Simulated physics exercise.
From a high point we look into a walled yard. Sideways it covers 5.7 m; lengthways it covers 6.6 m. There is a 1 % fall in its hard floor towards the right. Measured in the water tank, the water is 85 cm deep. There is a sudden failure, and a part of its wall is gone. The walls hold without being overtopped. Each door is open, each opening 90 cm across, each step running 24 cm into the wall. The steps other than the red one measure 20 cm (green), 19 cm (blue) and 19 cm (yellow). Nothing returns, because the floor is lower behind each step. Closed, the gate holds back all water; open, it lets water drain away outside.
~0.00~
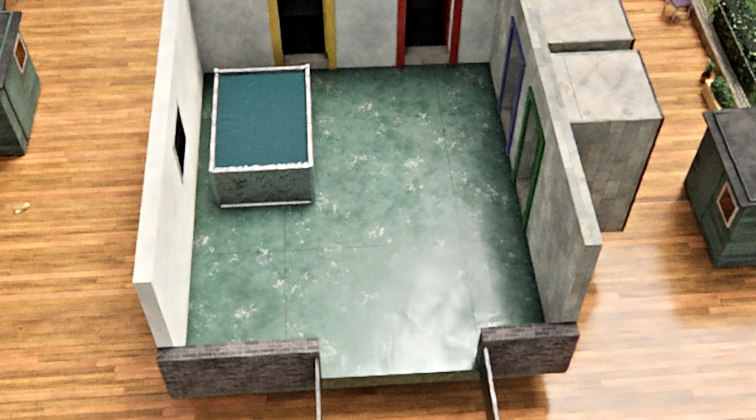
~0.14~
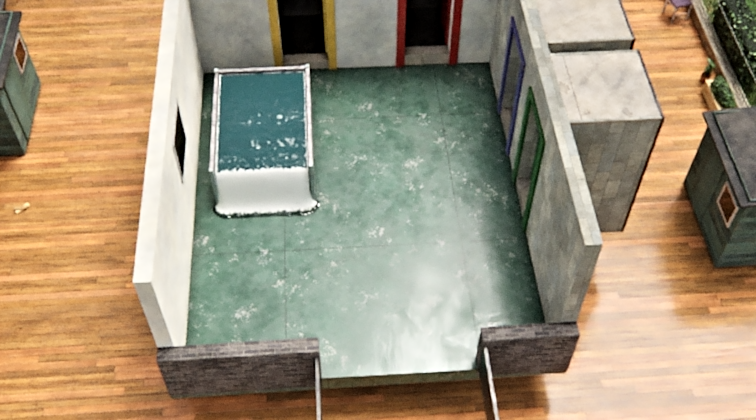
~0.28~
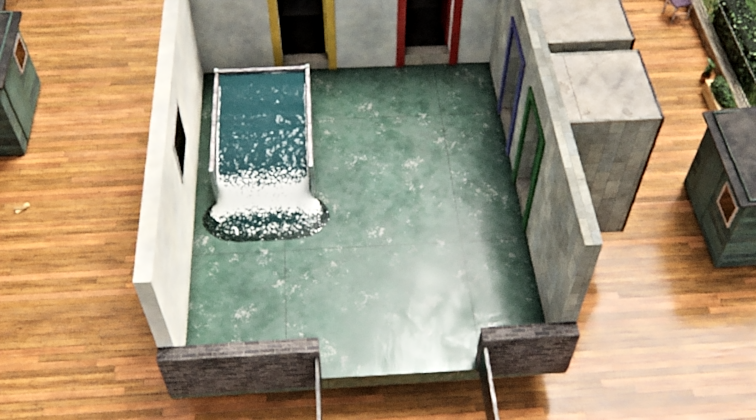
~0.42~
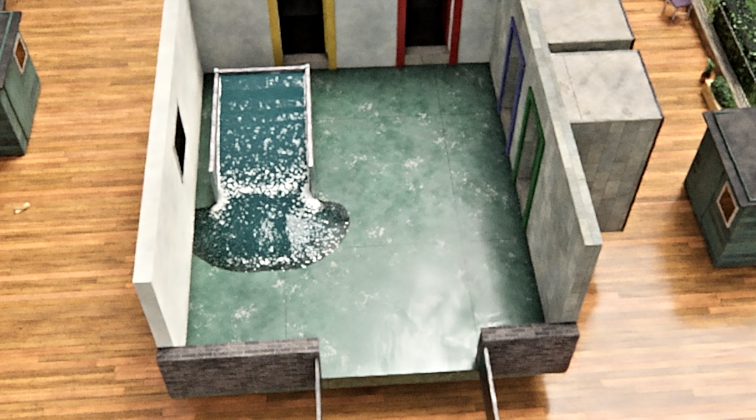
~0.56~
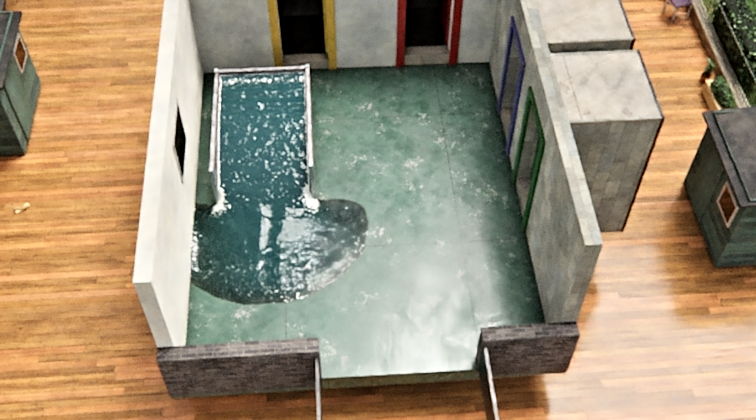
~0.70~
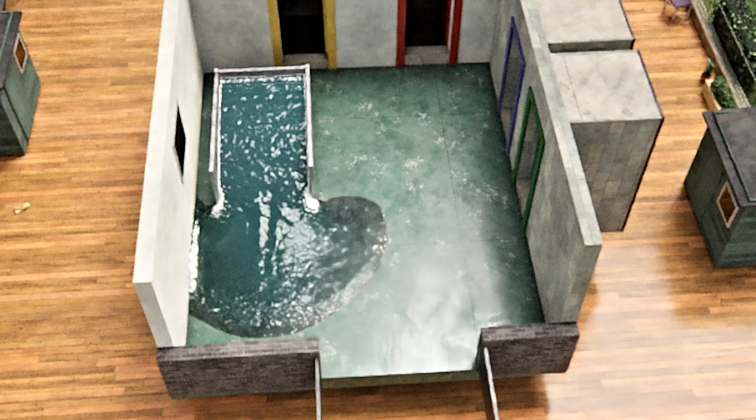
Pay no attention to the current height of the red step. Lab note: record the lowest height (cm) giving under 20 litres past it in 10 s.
Lowest height: 9 cm.
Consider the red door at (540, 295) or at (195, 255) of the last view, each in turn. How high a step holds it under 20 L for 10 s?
Roughly 21 cm, then roughly 17 cm.
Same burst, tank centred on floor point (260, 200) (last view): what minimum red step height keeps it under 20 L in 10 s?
Minimum: Approx. 10.5 cm.
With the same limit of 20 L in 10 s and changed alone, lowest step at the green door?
Door green, min height approx. 8.5 cm.
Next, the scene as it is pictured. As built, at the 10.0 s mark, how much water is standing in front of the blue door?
Lab note: Depth approx. 6.0 cm.
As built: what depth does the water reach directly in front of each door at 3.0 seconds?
Green door 0 cm, blue door 0 cm, red door 0 cm, yellow door 0 cm.
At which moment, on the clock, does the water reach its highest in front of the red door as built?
Peak time: About 8.5 s.
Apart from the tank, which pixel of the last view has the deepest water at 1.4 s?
At about pixel (197, 361).
After 1.4 s water covers 35 % of the floor, deepest (53 cm) near (197, 361); it has not reached the red door.
After 3.0 s water covers 45 % of the floor, deepest (36 cm) near (212, 291); it has not reached the red door.
After 10.0 s water covers 95 % of the floor, deepest (13 cm) near (493, 104); 11 cm at the red door, 0 litres in over its 27 cm step.
At the red door as built, the water arrived by 6.1 s and peaked near 13 cm at 8.6 s.
With a step of 8 cm, 30 litres would have come in within the 10 s; with 10.5 cm, 9 litres. So under 20 litres takes about 9 cm.
